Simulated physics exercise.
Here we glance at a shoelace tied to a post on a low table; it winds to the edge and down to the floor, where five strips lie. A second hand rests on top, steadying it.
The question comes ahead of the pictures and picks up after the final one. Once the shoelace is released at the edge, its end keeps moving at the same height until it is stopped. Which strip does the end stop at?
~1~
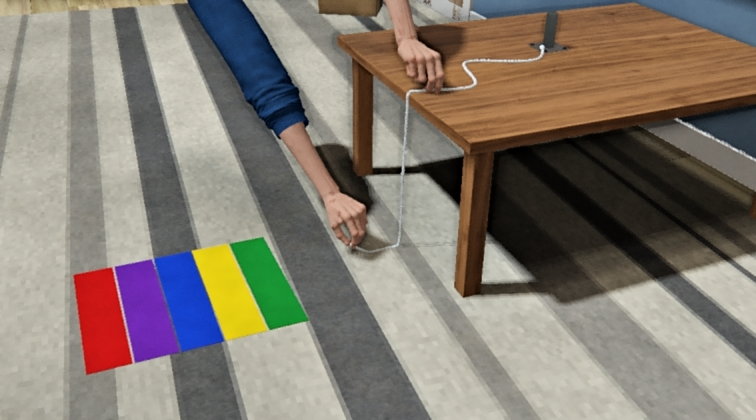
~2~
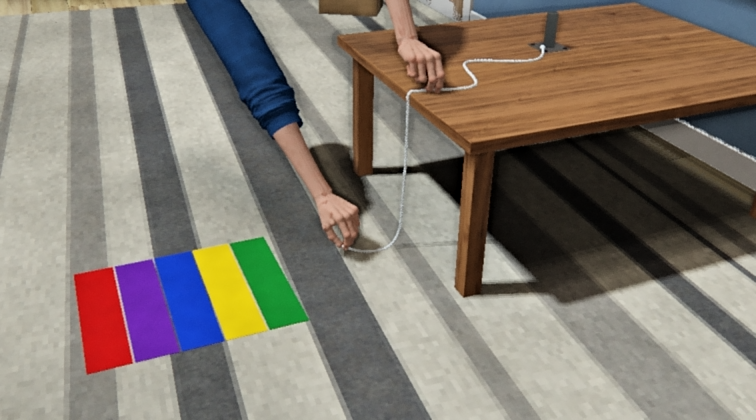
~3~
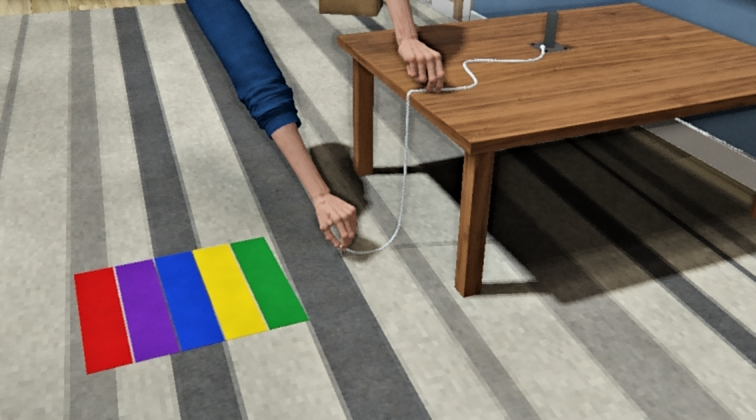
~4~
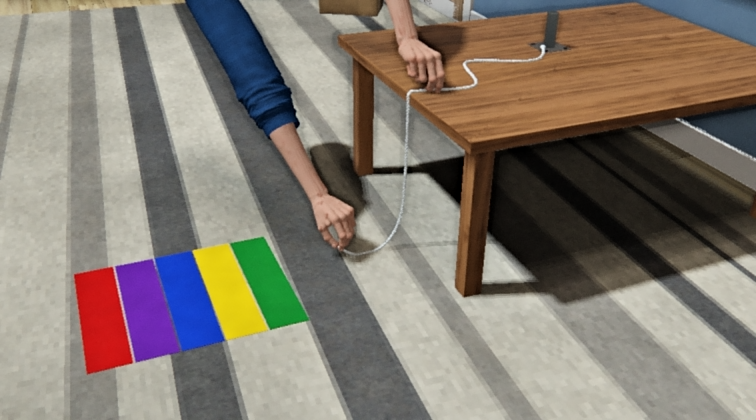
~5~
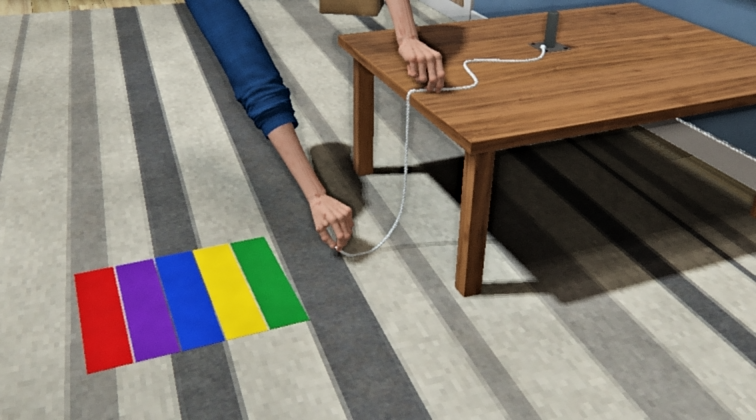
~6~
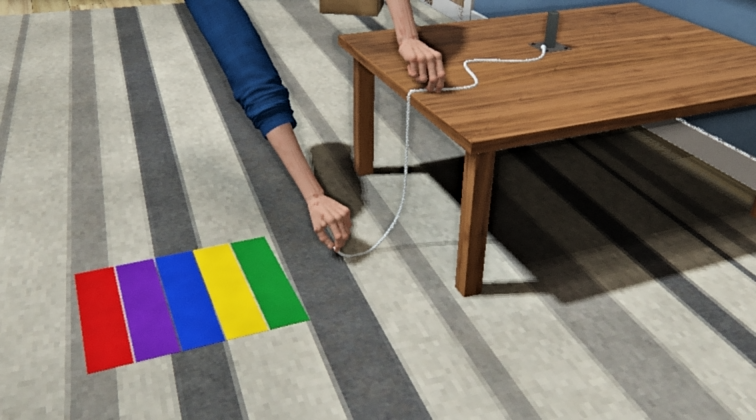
The blue one.
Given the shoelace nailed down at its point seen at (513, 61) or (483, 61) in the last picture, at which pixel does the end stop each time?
First try near (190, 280), second near (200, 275).
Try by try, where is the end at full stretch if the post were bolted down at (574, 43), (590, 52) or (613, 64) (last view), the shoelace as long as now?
Try by try: (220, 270), (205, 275) and (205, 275).
Soon after, end near (248, 266); over green.
Then, end near (202, 275); over blue.
At full stretch, end near (174, 281); over blue. Over blue.
